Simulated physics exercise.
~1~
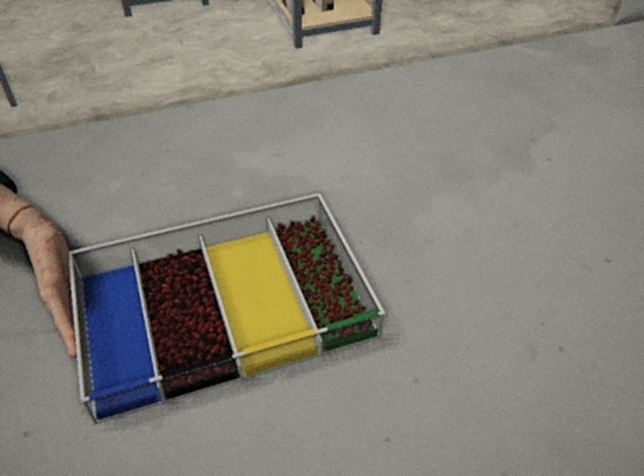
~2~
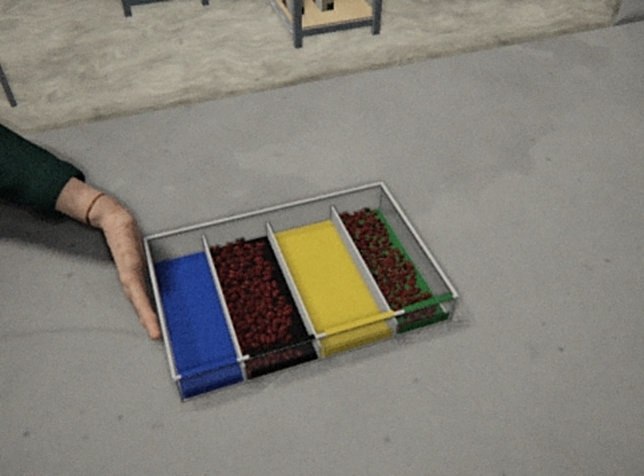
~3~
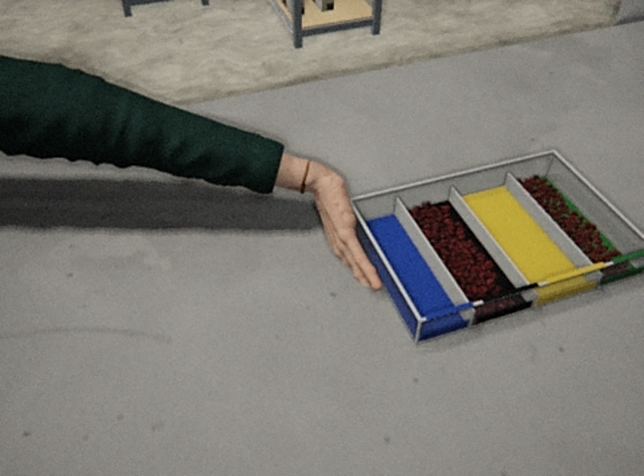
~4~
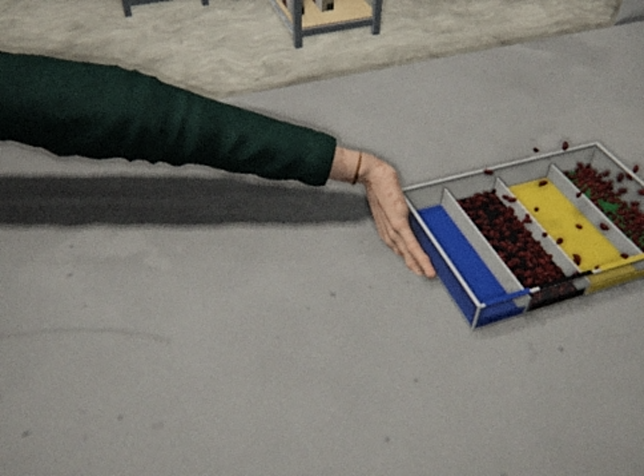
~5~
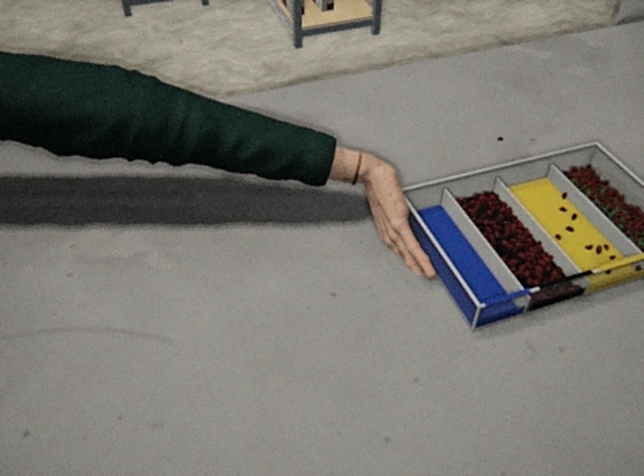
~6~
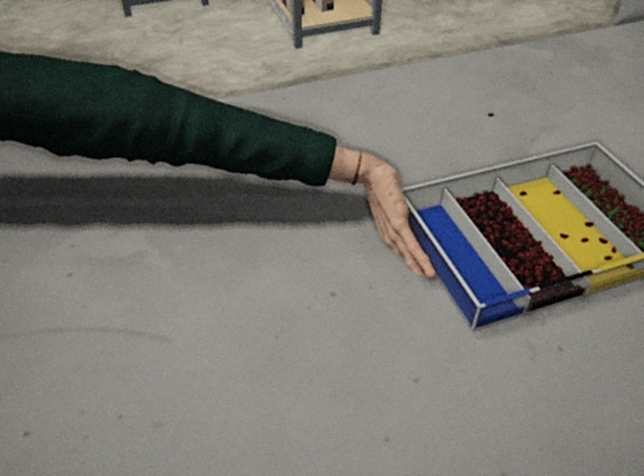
A hand and a dark green sleeve reach in from the left over a plain grey floor, seen from above at an angle, with pale ground and small shelving legs at the top. The palm rests against a clear tray with four compartments, showing blue, dark red beans on black, yellow, and more beans on green from left to right. The hand pushes the tray to the right across the floor. As the tray stops near the right edge, some beans hop up and scatter onto the yellow section. The tray stays still with several beans lying on the yellow, while the hand remains against its side.
